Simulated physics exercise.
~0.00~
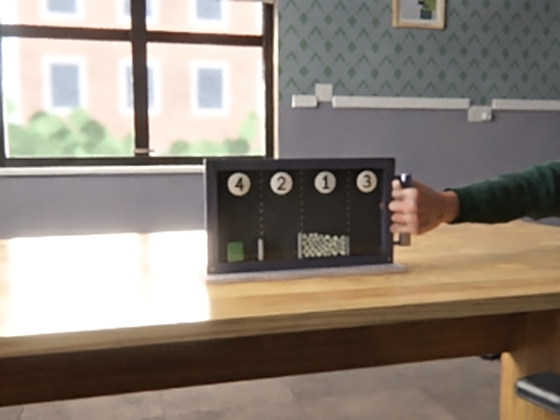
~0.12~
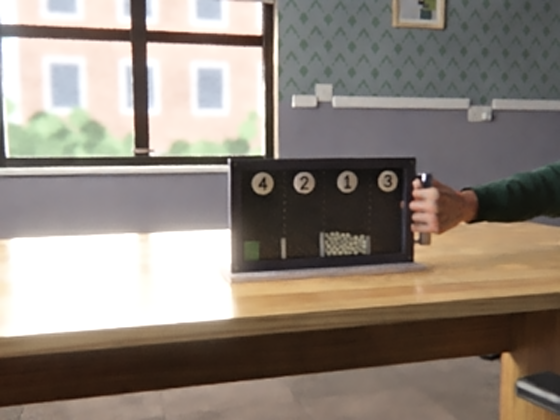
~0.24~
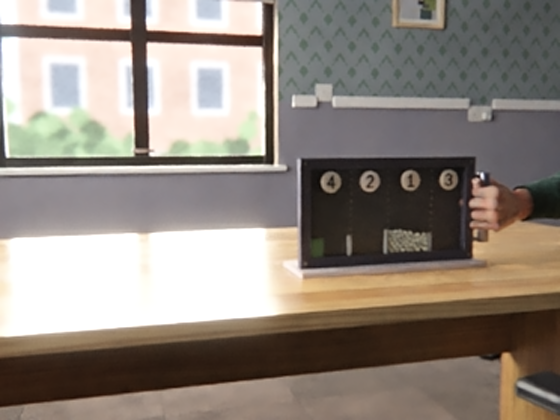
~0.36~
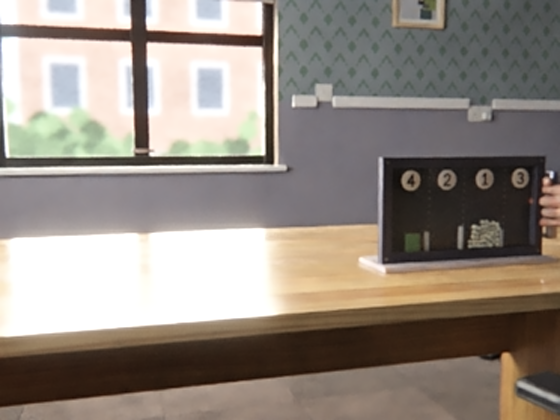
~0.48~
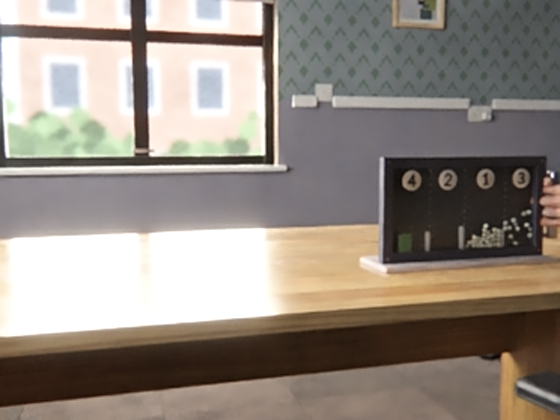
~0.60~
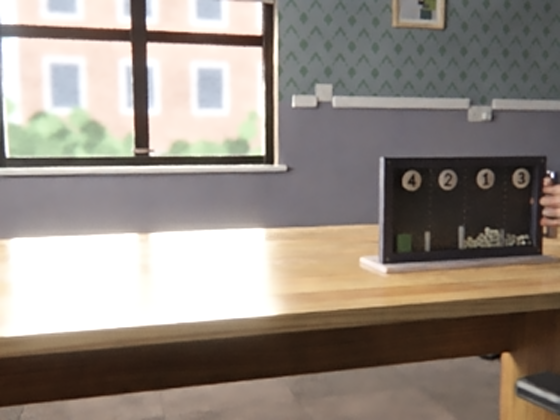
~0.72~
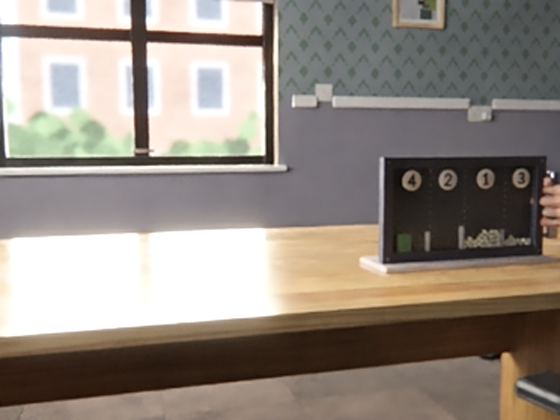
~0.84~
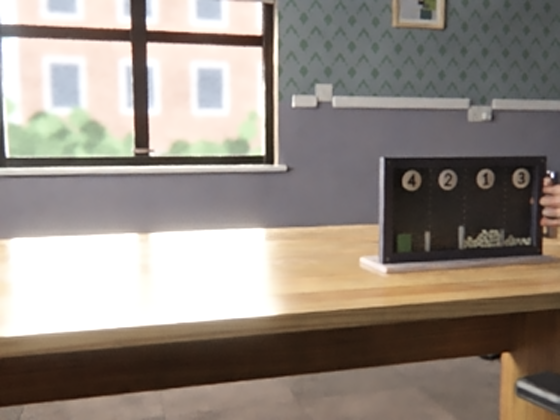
Clear-faced box pushed right across a table by a hand, stopping as white beads inside spill rightward and settle unevenly.
